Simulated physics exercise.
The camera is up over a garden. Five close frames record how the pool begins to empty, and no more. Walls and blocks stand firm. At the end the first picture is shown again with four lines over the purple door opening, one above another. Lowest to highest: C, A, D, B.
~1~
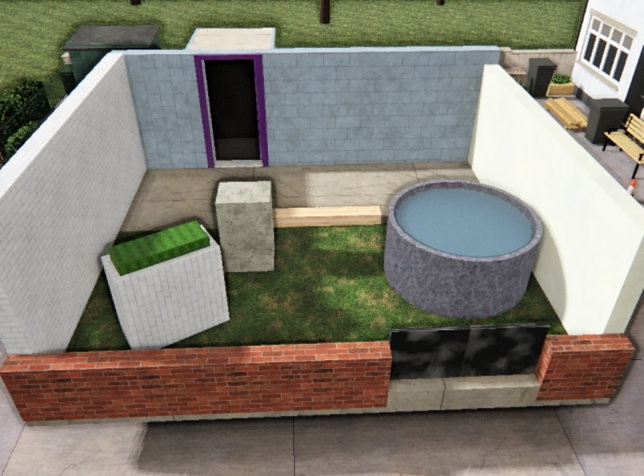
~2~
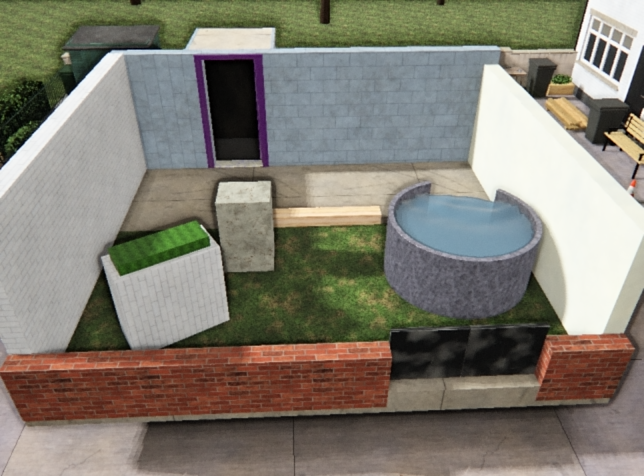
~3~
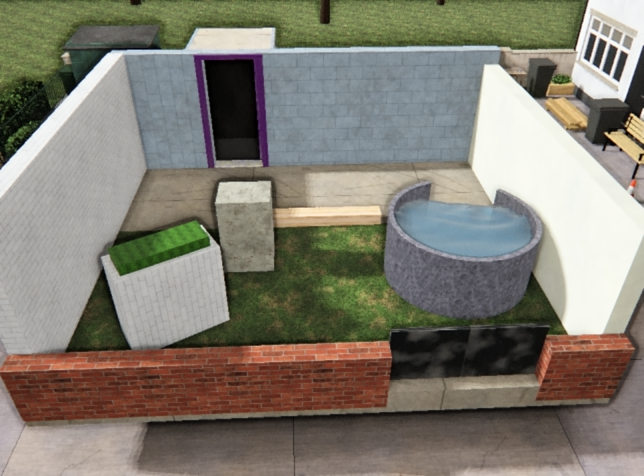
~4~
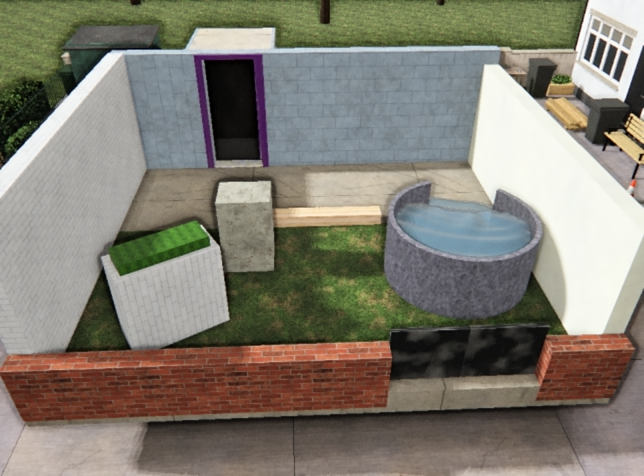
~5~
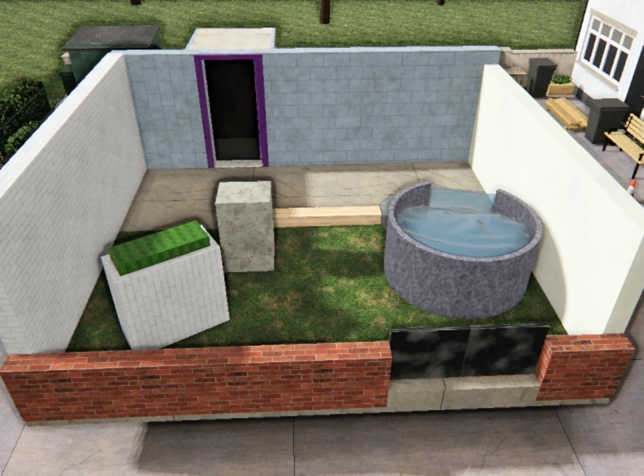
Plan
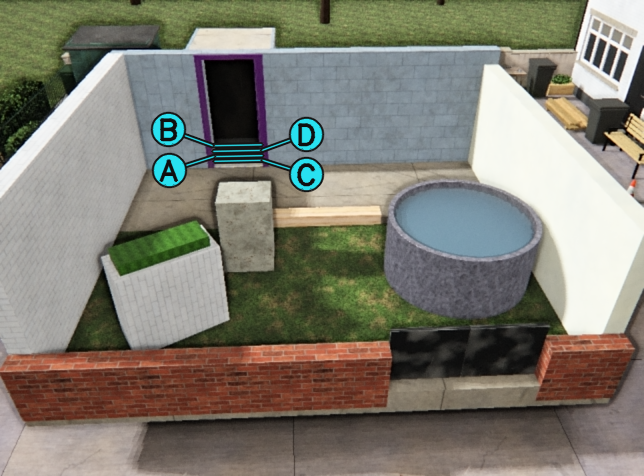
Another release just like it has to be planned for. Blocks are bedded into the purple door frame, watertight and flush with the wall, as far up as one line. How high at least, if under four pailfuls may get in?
Choose C.
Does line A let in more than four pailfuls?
No.
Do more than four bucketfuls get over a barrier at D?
No, that is safe.
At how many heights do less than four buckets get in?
All of them.
On the marked copy, A at (238, 156); B at (237, 145); C at (238, 160); D at (237, 150); from the bottom up C, A, D, B.
With A, nothing gets over.
With B, nothing gets over.
With C, a splash gets over, under a bucket.
With D, nothing gets over.
